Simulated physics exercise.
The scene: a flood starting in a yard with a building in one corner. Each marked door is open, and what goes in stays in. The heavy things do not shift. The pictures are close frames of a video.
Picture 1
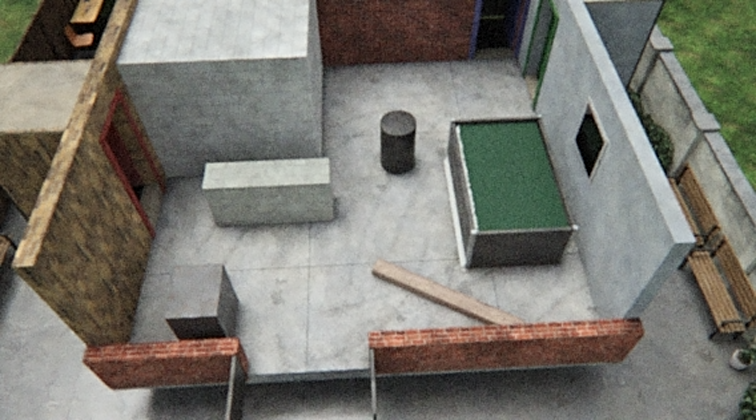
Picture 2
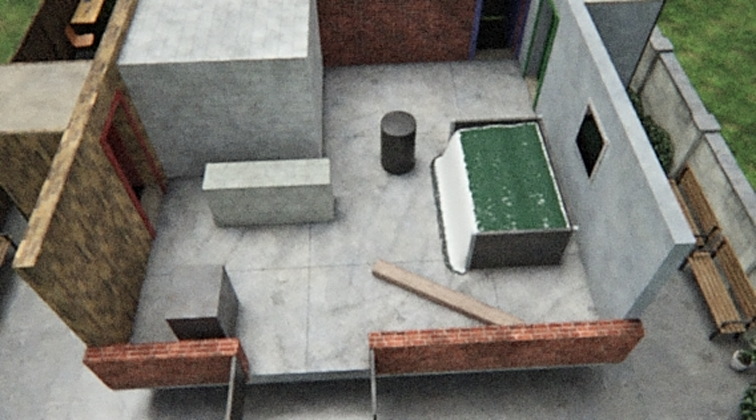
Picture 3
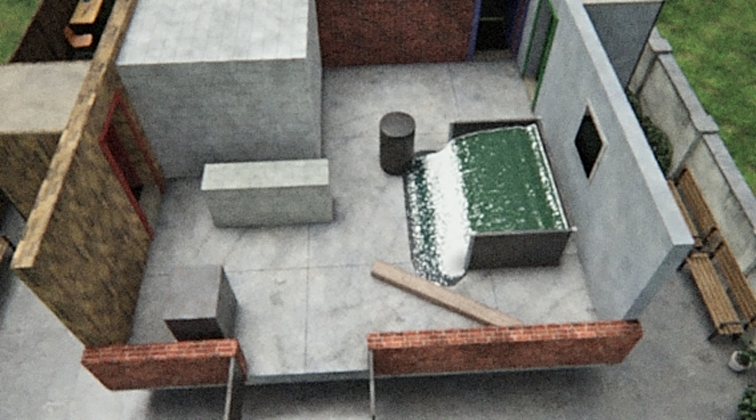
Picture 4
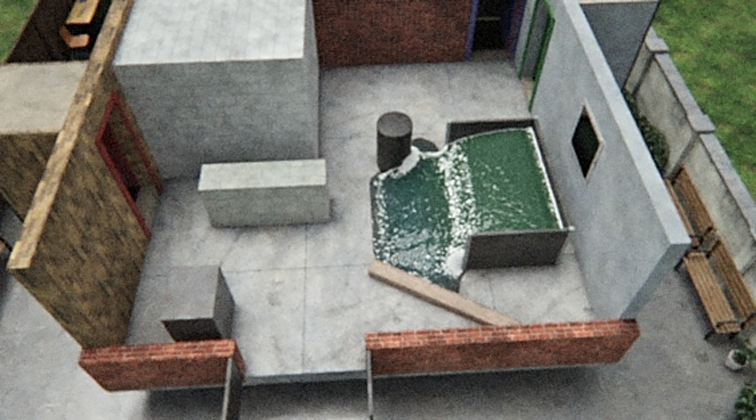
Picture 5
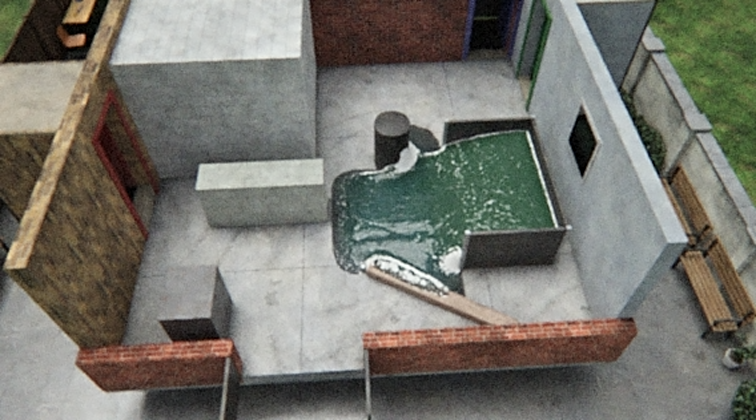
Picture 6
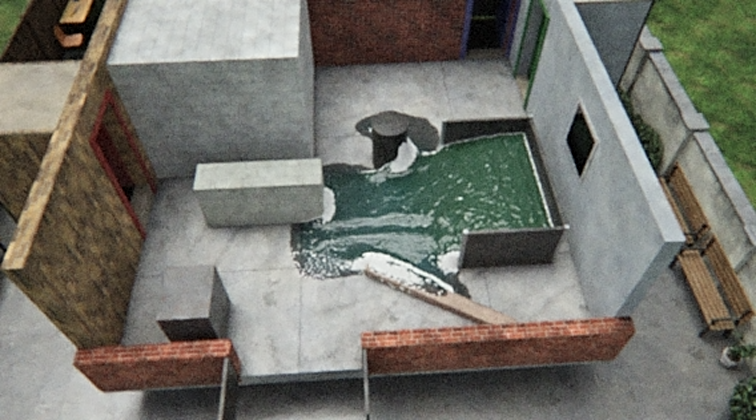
Green water bursts from the open tank and spreads left across the yard's grey floor.
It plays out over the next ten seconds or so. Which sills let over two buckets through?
In the end: The red door admits no more than that; the green door admits no more than that; the blue door admits no more than that.
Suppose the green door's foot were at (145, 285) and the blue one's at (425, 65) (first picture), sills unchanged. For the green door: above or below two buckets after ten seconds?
In short: Green door floods.
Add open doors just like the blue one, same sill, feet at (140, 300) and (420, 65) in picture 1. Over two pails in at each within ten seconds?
In that order: Lets more in, is under.
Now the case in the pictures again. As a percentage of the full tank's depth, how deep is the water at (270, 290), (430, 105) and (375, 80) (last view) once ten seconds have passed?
Roughly 6, 6 and 8 per cent, in turn.
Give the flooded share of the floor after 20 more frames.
About 80 per cent.
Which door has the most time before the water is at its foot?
The green one.
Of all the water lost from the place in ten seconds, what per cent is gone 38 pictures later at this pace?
Near 60 in a hundred.
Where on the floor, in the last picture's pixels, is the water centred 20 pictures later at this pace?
Around (315, 217).
A moment on, water covers 55 % of the floor; the red door not reached, the green door not reached, the blue door not reached.
Next, water covers 75 % of the floor; the red door wet at the sill, nothing in, the green door not reached, the blue door not reached.
Then, water covers 80 % of the floor; the red door under two buckets in, the green door wet at the sill, nothing in, the blue door wet at the sill, nothing in.
Later, water covers 95 % of the floor; the red door under two buckets in, the green door wet at the sill, nothing in, the blue door wet at the sill, nothing in.
In the end, water covers 95 % of the floor; the red door under two buckets in, the green door wet at the sill, nothing in, the blue door wet at the sill, nothing in.
